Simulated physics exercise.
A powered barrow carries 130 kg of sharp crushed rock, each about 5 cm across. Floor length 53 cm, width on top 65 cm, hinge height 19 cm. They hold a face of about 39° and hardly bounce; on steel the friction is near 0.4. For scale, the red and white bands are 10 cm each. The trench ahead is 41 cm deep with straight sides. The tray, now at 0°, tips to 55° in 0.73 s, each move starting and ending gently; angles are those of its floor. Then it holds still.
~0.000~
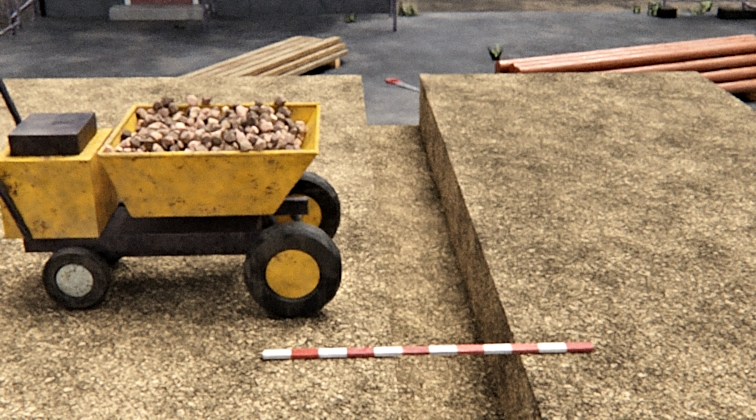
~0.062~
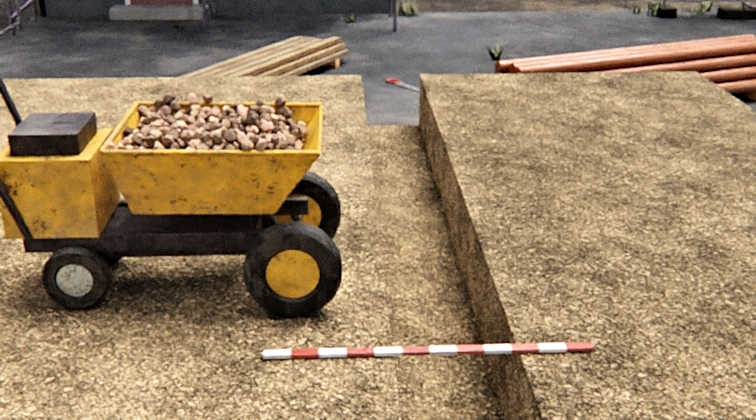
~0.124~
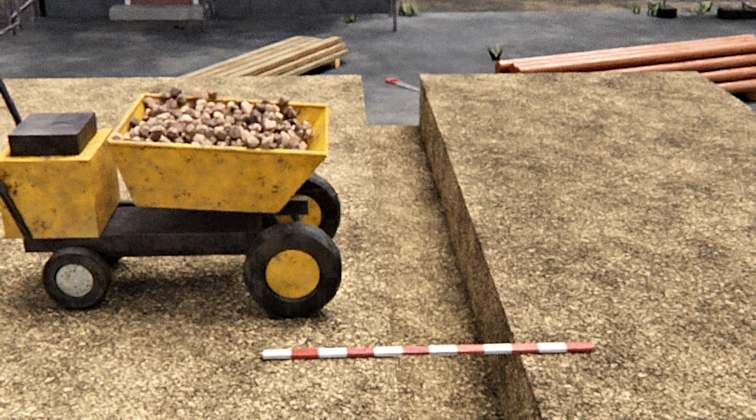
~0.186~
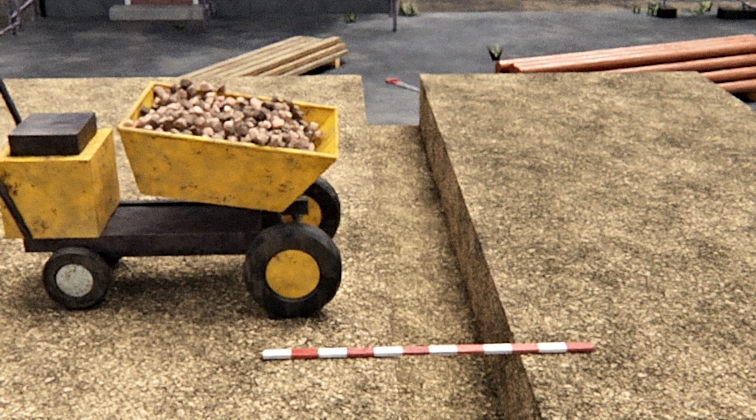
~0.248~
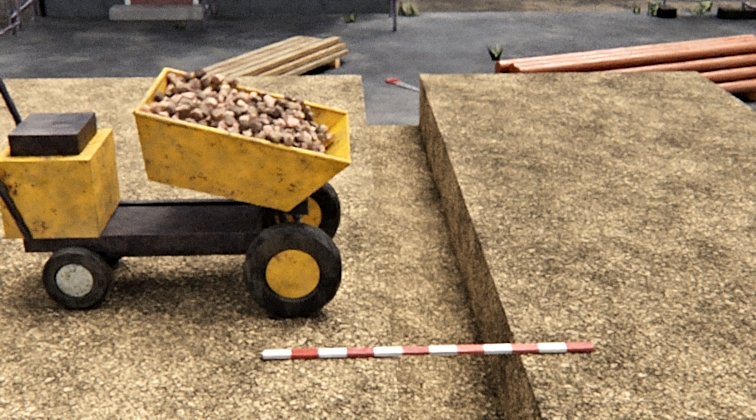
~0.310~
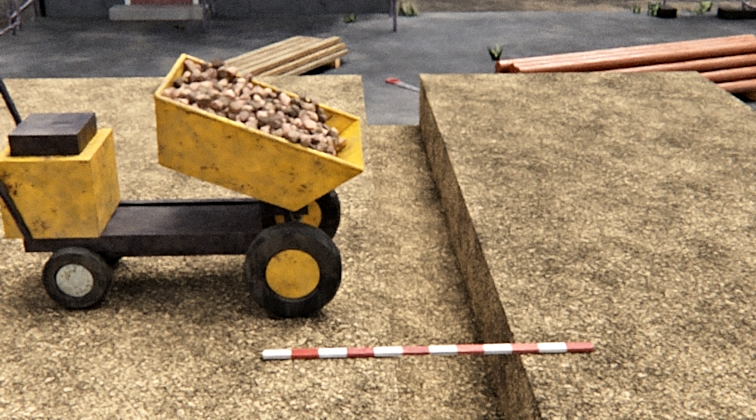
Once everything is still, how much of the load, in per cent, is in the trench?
Some 33 per cent of it.
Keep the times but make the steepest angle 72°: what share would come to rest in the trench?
It would be near 70 per cent.
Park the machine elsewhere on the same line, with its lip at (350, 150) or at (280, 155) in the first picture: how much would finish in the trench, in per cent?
First some 20, then 40 per cent.
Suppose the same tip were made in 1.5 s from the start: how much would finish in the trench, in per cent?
Then about 20 per cent.
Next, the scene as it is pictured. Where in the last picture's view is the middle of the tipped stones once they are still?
Around (465, 351).
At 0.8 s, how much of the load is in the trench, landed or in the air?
About 10 per cent by then.
After 0.6 s the floor is at 47°; 100 % in the tray; the foremost stones are at (384, 177).
After 0.8 s the floor is at 55°; 91 % in the tray, 9 % in the trench; the foremost stones are at (477, 289).
After 1.2 s the floor is at 55°; 68 % in the tray, 27 % in the trench, 5 % past the trench; the foremost stones are at (558, 282).
After 3.1 s the floor is at 55°; 62 % in the tray, 33 % in the trench, 5 % past the trench; the foremost stones are at (586, 276).
